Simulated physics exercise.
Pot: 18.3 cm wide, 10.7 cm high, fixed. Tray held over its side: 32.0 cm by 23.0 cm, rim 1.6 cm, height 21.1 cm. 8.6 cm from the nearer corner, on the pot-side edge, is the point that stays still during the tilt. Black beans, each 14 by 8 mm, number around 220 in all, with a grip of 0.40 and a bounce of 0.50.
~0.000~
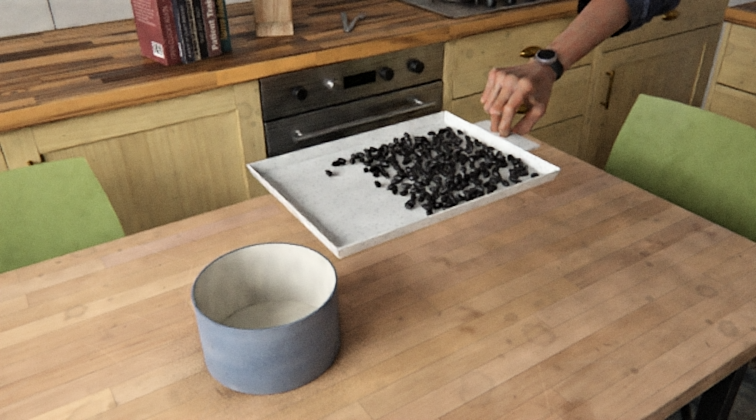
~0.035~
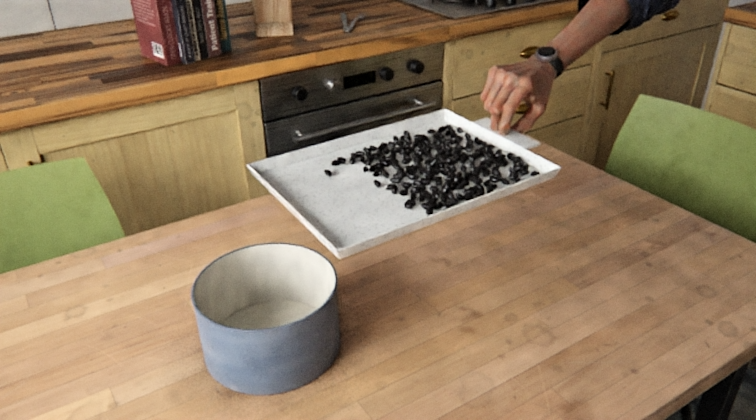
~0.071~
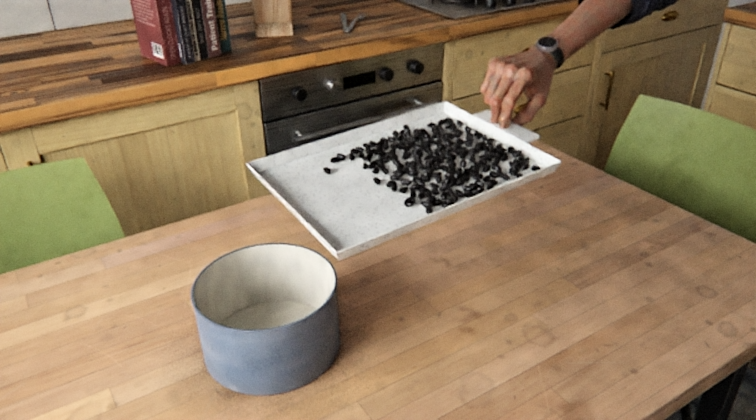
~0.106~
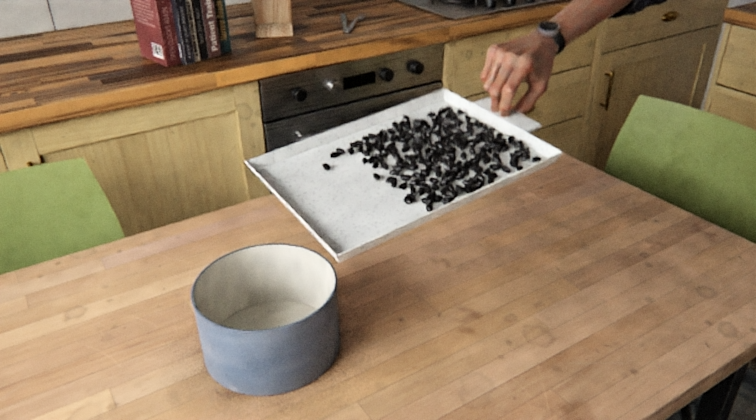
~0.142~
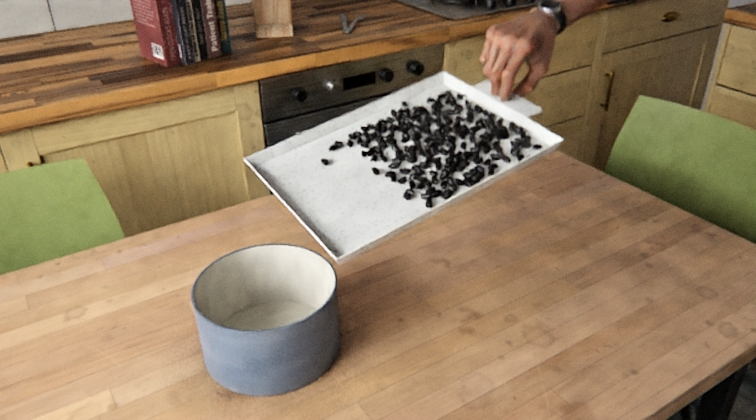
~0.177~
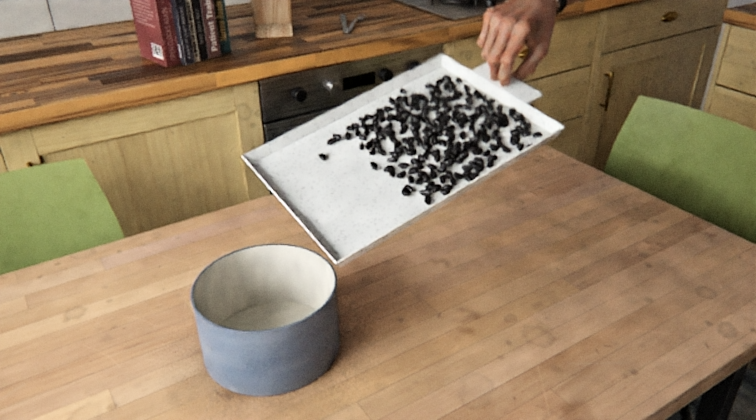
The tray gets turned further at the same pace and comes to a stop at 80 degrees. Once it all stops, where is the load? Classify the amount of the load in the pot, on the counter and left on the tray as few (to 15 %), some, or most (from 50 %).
Tray: Few. Pot: Few. Counter: Most.
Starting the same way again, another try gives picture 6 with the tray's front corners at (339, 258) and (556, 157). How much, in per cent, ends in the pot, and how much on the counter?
Final per cent - pot 0, counter 100.
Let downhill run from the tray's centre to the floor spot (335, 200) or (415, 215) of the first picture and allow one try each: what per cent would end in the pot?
First try: Around 55 percent; second try: Around 0 percent.
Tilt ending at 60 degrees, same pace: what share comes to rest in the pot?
Estimated share: About 5 %.
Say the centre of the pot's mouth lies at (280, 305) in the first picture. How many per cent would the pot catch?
With the pot there, close to 45 per cent.
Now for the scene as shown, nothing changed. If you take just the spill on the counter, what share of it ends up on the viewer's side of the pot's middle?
I'd put it at around 100 per cent.
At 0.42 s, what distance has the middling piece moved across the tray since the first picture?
About 4 cm.
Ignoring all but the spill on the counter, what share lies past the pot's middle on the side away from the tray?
I'd put it close to 90 per cent.
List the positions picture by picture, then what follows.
Tray tilt 0 degrees, front corners at (339, 245) and (554, 168); middle of the pieces at (441, 166); pot at (265, 282), in the first frame.
Tray tilt 1 degrees, front corners at (339, 246) and (554, 167); middle of the pieces at (441, 165), in the second frame.
Tray tilt 3 degrees, front corners at (339, 248) and (555, 161); middle of the pieces at (441, 160), in the third frame.
Tray tilt 6 degrees, front corners at (338, 251) and (556, 152), lowest corner left front; middle of the pieces at (441, 152), in the fourth frame.
Tray tilt 11 degrees, front corners at (338, 254) and (557, 139), lowest corner left front; middle of the pieces at (440, 142), in the fifth frame.
Tray tilt 16 degrees, front corners at (338, 257) and (557, 126), lowest corner left front; middle of the pieces at (439, 132); pot at (265, 283). The tray's pace is about 135 degrees a second, in the sixth frame.
After 0.42 s, tilt 49 degrees; the tray holds 100 %, the pot 0 %.
After 0.58 s, tilt 71 degrees; the tray holds 95 %, the pot 0 %.
After 0.86 s, tilt 80 degrees; the tray holds 5 %, the pot 5 %.
At rest (2.8 s), tray 0 %, pot 5 %, counter 95 %.
